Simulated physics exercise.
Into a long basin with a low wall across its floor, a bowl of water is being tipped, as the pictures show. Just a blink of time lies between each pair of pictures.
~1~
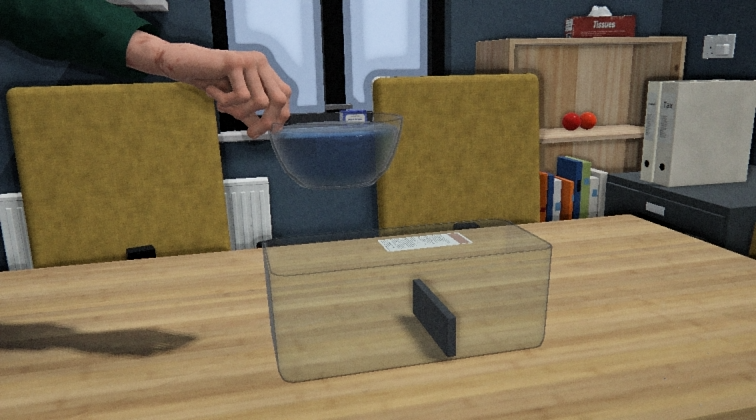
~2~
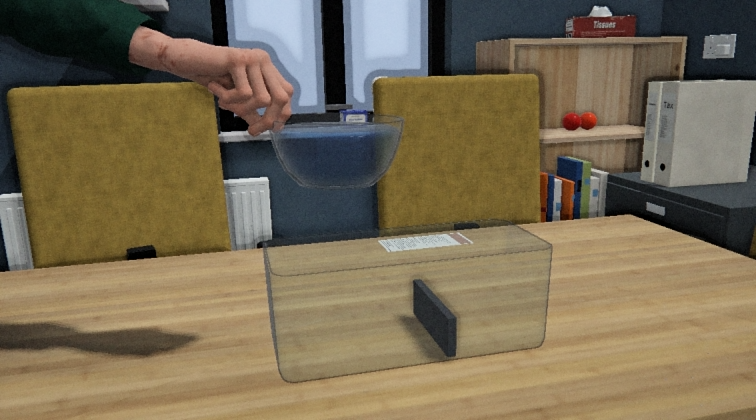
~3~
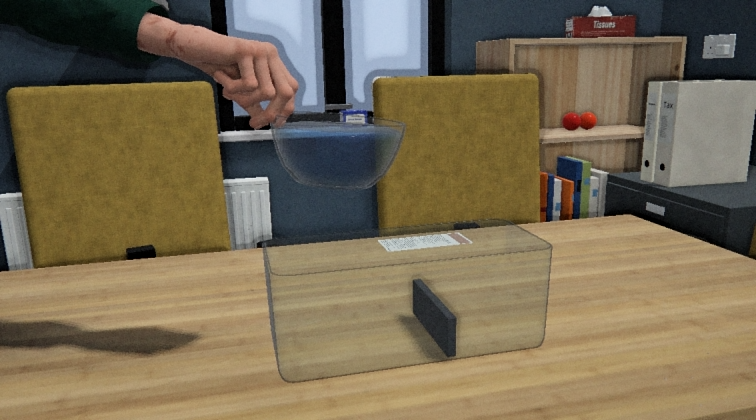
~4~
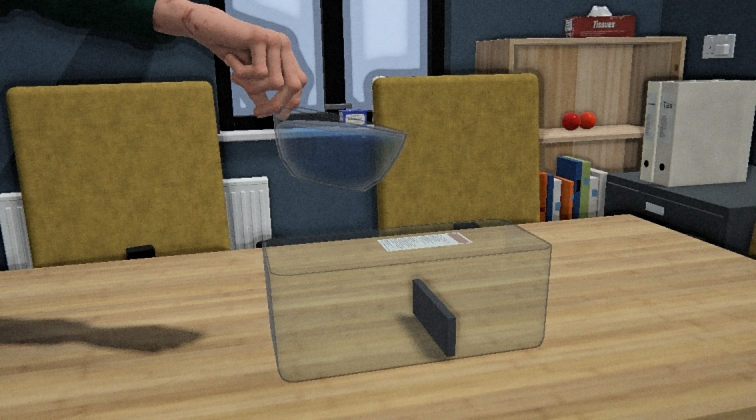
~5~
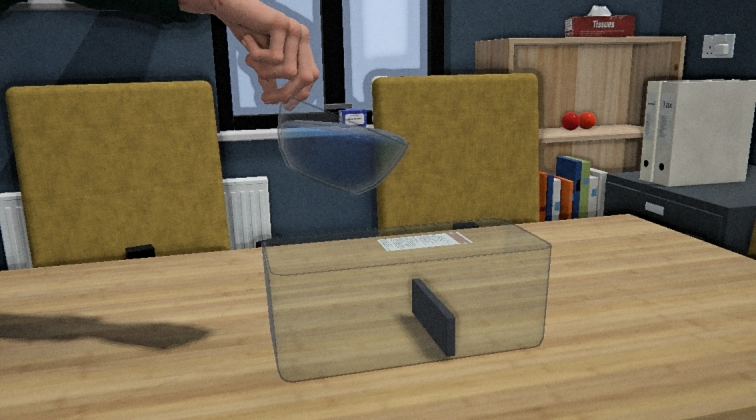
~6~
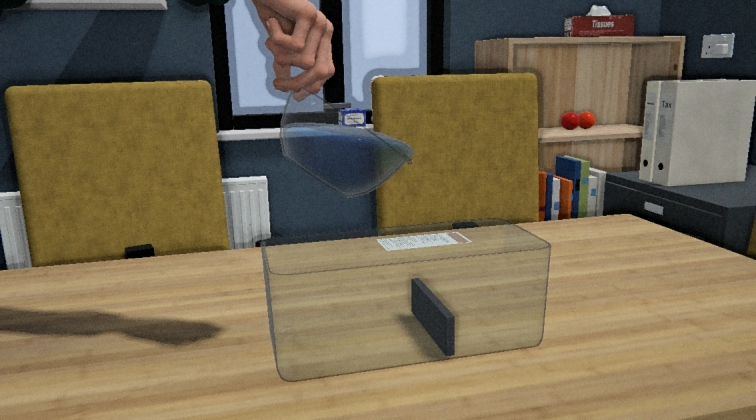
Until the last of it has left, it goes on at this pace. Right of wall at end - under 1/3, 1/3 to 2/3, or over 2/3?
1/3 to 2/3.
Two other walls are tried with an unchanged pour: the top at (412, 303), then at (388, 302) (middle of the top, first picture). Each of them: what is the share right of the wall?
Respectively 65 and 85 per cent, approximately.
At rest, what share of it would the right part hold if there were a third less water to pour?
Estimated share: Around 35 %.
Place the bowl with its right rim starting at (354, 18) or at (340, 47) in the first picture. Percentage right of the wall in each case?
First try 25 %, second try 10 %.
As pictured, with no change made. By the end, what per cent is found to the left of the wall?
It comes to about 55 per cent.
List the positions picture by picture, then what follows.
It leans 0°; its right rim is at (399, 117); the water meets the walls at (271, 131) and (396, 125); the long basin's rim runs from (266, 258) to (528, 233); the wall's top is at (433, 298), in the first picture.
It leans 2°; its right rim is at (400, 119); the water meets the walls at (272, 131) and (396, 127), in the second picture.
It leans 6°; its right rim is at (402, 125); the water meets the walls at (274, 128) and (397, 129), in the third picture.
It leans 14°; its right rim is at (404, 134); the water meets the walls at (277, 125) and (400, 132), in the fourth picture.
It leans 24°; its right rim is at (404, 146); the water meets the walls at (281, 124) and (396, 138); 2 per cent is over the edge, in the fifth picture.
It leans 36°; its right rim is at (402, 160); the water meets the walls at (282, 127) and (389, 144); 8 per cent is over the edge, in the sixth picture.
A moment on, the tilt is 101° and 11 per cent is still to pour, 19 is left of the wall and 39 right of it.
Next, the tilt is 105° and 0 per cent is still to pour, 44 is left of the wall and 43 right of it.
Then the tilt is 105° and 1 per cent is still to pour, 49 is left of the wall and 43 right of it.
Later the tilt is 105° and 0 per cent is still to pour, 53 is left of the wall and 44 right of it.
In the end 53 per cent lies left of the wall, 44 right of it and 3 outside.
